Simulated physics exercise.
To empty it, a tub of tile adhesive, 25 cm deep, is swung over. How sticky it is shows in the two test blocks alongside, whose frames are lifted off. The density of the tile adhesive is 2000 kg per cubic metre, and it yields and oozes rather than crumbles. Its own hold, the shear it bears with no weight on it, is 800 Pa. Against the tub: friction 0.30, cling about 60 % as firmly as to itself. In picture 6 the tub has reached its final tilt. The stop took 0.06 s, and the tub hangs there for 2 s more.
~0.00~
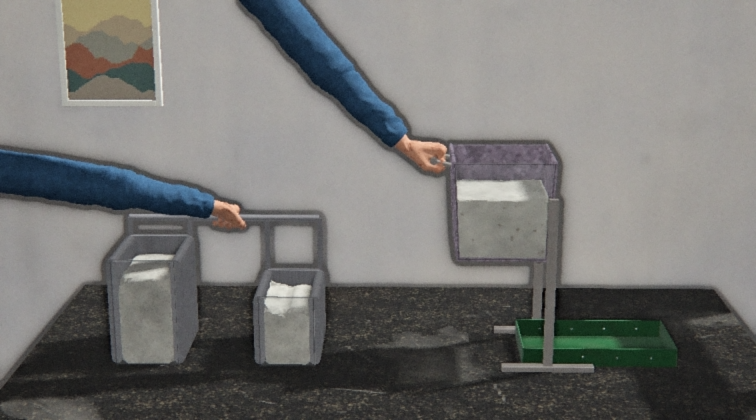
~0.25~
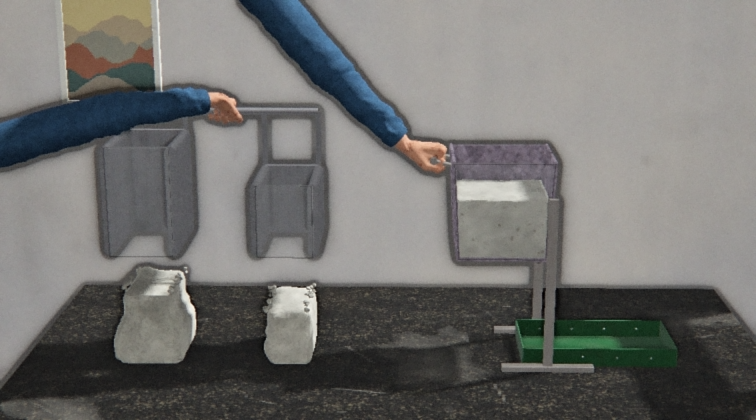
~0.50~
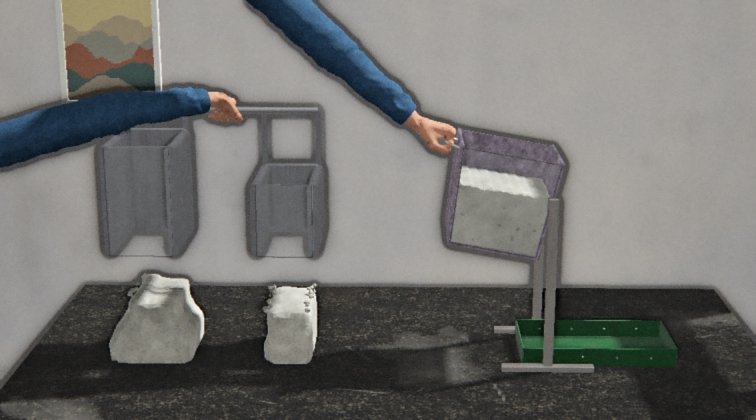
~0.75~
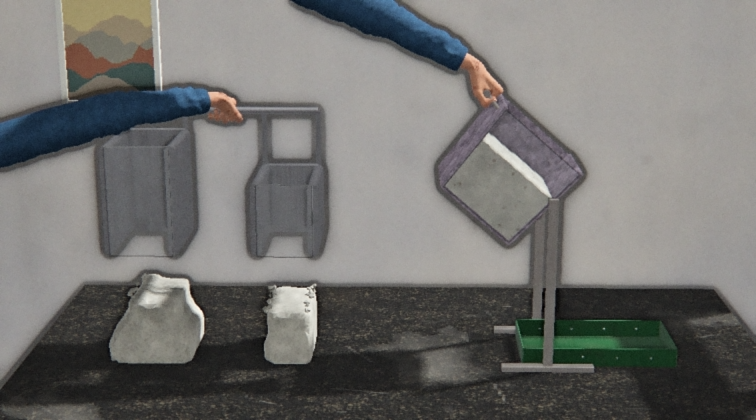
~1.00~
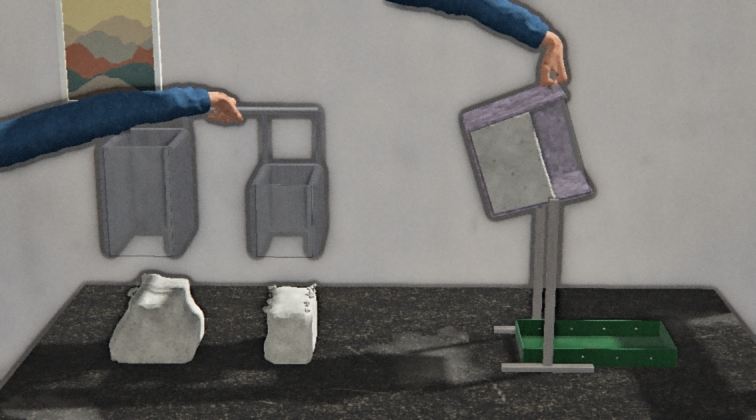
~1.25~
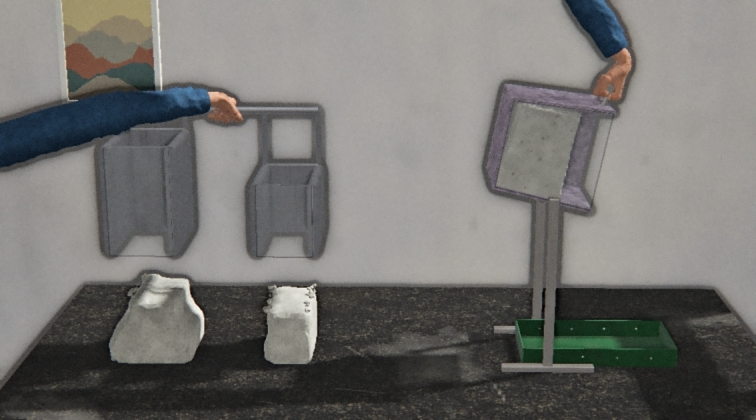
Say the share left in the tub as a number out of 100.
Close to 50 per cent.
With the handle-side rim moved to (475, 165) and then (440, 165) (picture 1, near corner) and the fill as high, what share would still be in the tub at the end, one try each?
In turn about 70 %, 40 %.
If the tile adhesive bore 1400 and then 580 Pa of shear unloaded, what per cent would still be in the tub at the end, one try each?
In turn about 90 %, 45 %.
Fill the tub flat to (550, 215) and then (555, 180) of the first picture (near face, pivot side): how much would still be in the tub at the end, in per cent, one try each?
In that order: 60 %, 40 %.
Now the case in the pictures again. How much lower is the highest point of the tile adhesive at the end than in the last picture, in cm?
Some 14 cm.
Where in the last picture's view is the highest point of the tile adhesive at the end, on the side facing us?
Around (530, 161).
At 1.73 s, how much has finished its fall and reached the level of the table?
Near 0 %.
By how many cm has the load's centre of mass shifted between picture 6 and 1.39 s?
About 6 cm.
After 1.39 s, the tub is at 101 degrees and holds 100 %.
After 1.56 s, the tub is at 101 degrees and holds 69 %.
After 1.73 s, the tub is at 101 degrees and holds 50 %.
After 1.90 s, the tub is at 101 degrees and holds 50 %.
After 3.25 s, the tub is at 101 degrees and holds 50 %.
